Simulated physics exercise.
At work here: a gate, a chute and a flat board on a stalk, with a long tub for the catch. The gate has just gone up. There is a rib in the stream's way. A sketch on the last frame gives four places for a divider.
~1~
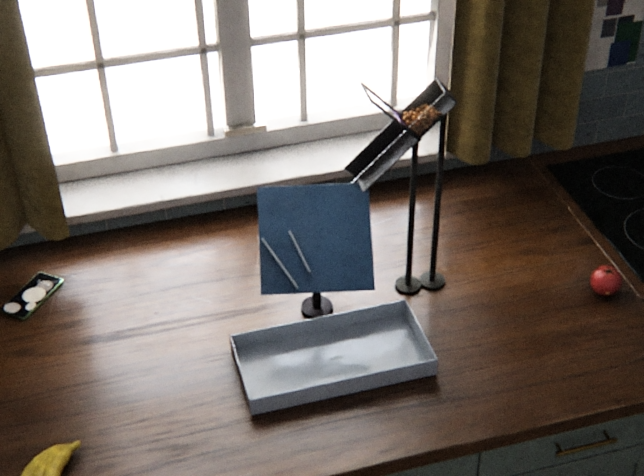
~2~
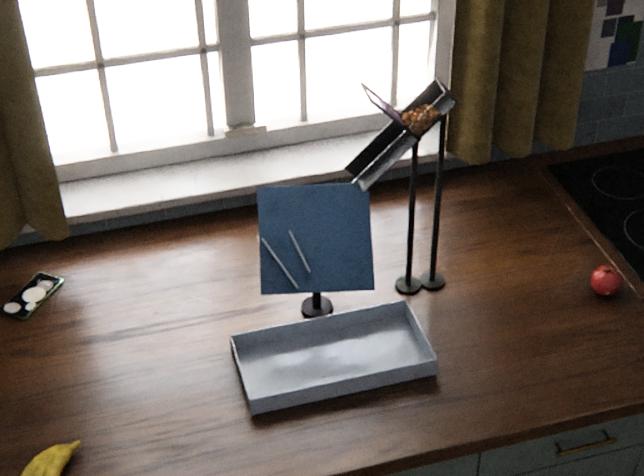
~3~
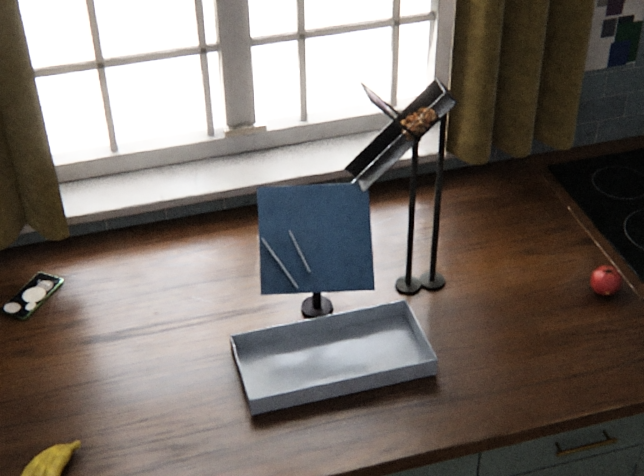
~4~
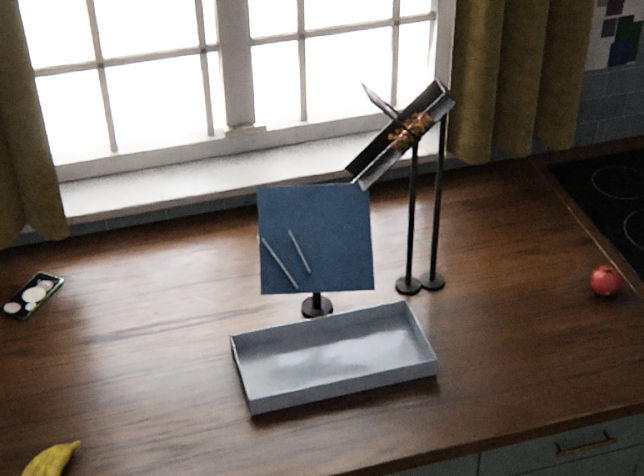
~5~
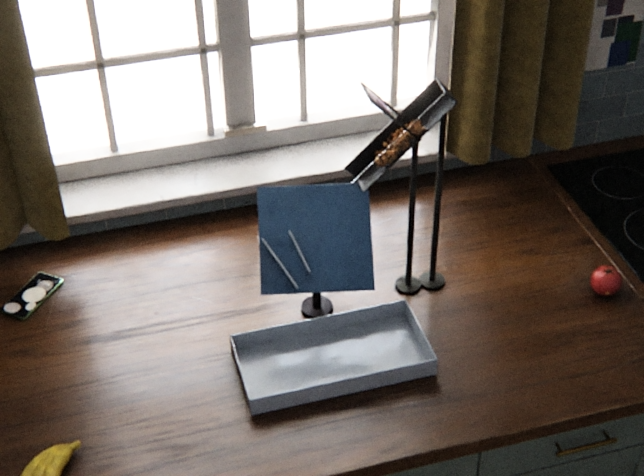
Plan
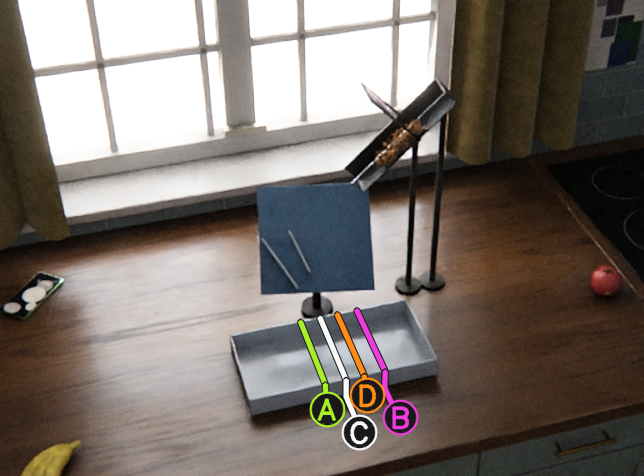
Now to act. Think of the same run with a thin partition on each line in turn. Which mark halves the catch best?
I would pick line C.
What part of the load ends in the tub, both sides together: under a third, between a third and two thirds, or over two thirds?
Over two thirds.
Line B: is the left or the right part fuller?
More lands on the left.
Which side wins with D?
The left side.
On the marked copy, line A crosses the front rim at (325, 383); line B crosses the front rim at (384, 370); line C crosses the front rim at (345, 379); line D crosses the front rim at (364, 375).
If A is chosen, of what is caught, a stray few on the left of the divider, nearly all on the right.
If B is chosen, of what is caught, all on the left of the divider, none on the right.
If C is chosen, of what is caught, about a third on the left of the divider, about two thirds on the right.
If D is chosen, of what is caught, nearly all on the left of the divider, a small part on the right.
